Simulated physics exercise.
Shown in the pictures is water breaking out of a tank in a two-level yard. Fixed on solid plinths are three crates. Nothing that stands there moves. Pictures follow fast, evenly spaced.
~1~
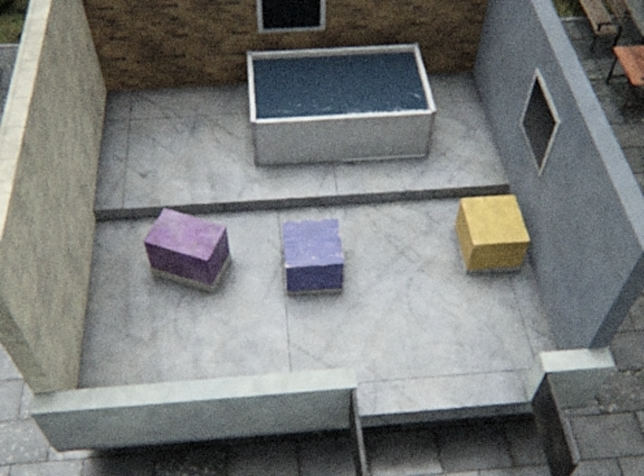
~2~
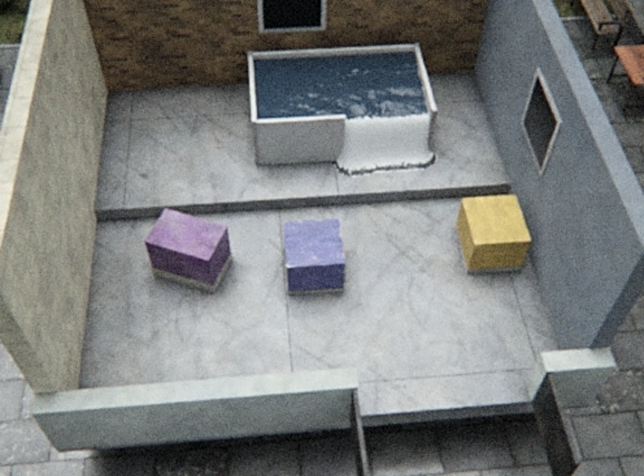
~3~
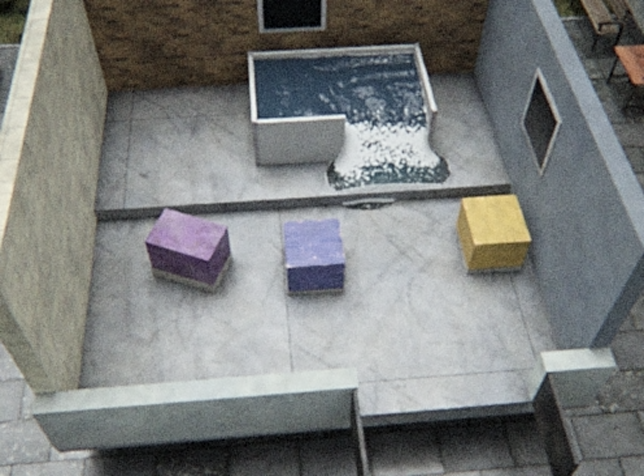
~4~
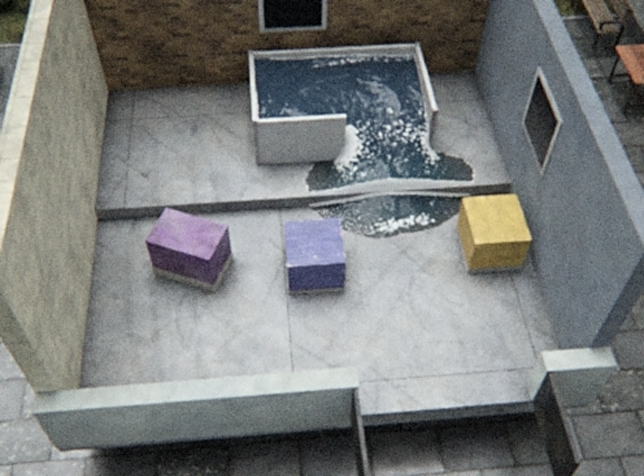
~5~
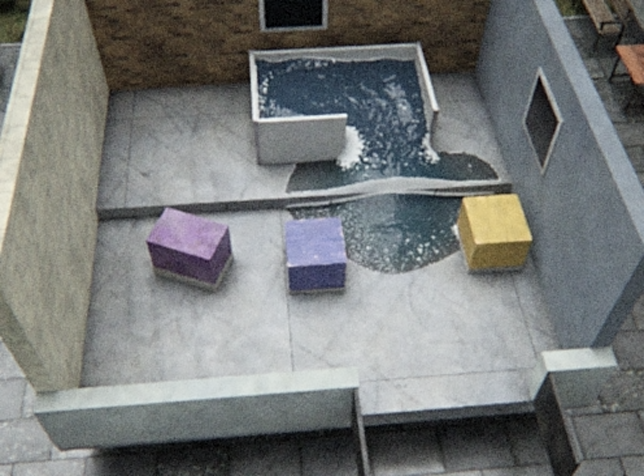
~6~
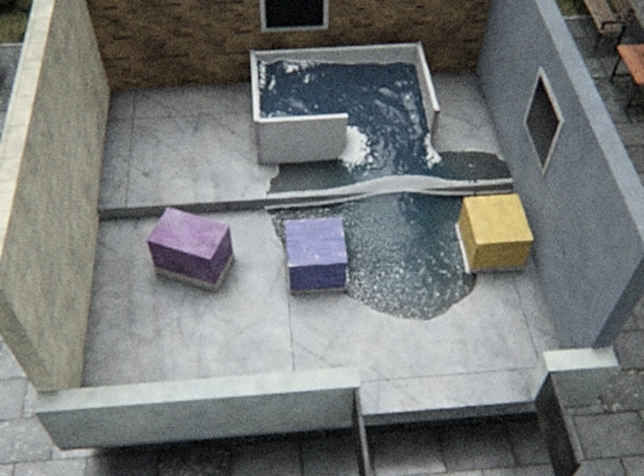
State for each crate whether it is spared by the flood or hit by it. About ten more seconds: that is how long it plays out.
In the end the yellow crate is affected by the water; the blue crate is affected by the water; the purple crate is unaffected by the water.
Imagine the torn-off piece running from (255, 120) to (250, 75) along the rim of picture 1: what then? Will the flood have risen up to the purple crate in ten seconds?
The purple crate gets flooded.
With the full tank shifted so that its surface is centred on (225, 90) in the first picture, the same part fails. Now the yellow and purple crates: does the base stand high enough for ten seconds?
As I see it, the yellow crate gets swamped and the purple crate gets swamped.
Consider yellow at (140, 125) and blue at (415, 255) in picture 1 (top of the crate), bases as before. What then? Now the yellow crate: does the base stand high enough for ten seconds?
The yellow crate simply stays high and dry.
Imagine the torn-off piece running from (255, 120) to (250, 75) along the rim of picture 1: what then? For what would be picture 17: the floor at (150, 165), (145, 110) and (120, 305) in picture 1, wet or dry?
Okay, the first is waterlogged, the next is waterlogged, and the last is waterlogged.
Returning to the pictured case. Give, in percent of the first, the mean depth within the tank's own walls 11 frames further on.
Close to 44 in a hundred.
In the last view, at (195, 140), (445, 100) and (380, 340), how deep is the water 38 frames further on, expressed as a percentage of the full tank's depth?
Readings in order: Around 0, 2 and 6 %.
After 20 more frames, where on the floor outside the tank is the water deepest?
Pointing at (505, 199).
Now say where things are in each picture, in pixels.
Still water in the water tank at (338, 86), in the first picture.
Water pours out at (385, 143) and has run to (433, 155), in the second picture.
The front is at (345, 192), out from the gap at (385, 144), in the third picture.
Water pours out at (386, 144) and has run to (376, 235), in the fourth picture.
Water pours out at (386, 144) and has run to (391, 269), in the fifth picture.
Water pours out at (387, 144) and has run to (433, 312), in the sixth picture.
A moment on, water covers 35 % of the floor; the yellow crate water round its plinth, the blue crate water round its plinth, the purple crate water round its plinth.
Next, water covers 45 % of the floor; the yellow crate water round its plinth, the blue crate water round its plinth, the purple crate water round its plinth.
Then, water covers 55 % of the floor; the yellow crate water round its plinth, the blue crate water round its plinth, the purple crate water round its plinth.
Later, water covers 65 % of the floor; the yellow crate water round its plinth, the blue crate water round its plinth, the purple crate water round its plinth.
In the end, water covers 65 % of the floor; the yellow crate was topped, the blue crate was topped, the purple crate stayed above the water.
